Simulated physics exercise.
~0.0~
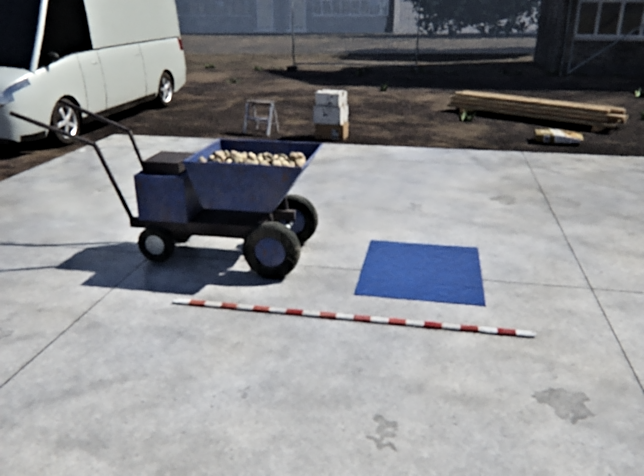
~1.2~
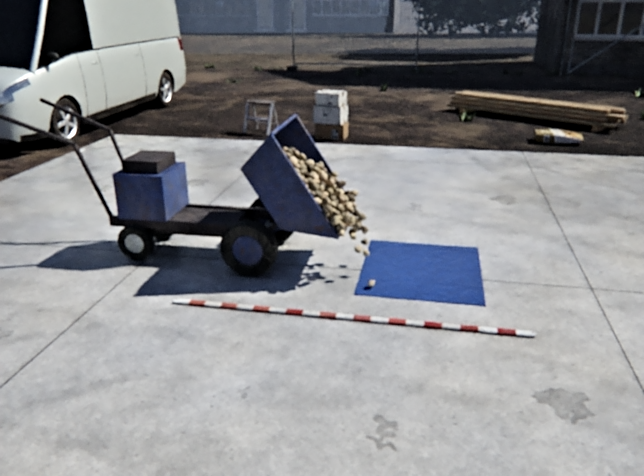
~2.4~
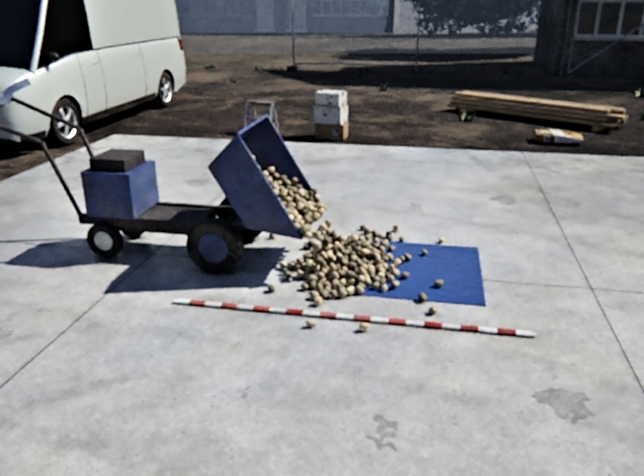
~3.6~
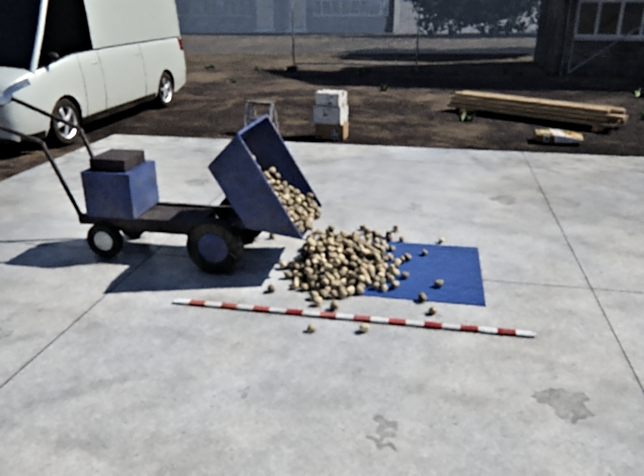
On a sunlit concrete yard, seen from slightly above and to the side, a blue motor barrow full of pale brown cobbles stands at left. A flat blue tarpaulin lies to its right, with a red and white striped staff in front, and a white van, stacked timber and bare soil behind. The skip tips steeply to the right as the barrow backs left, and stones begin spilling out. They pour into a heap mostly short of the sheet, covering its left edge, while a few scatter beyond. Finally the barrow stands still, its skip raised with many stones still inside.
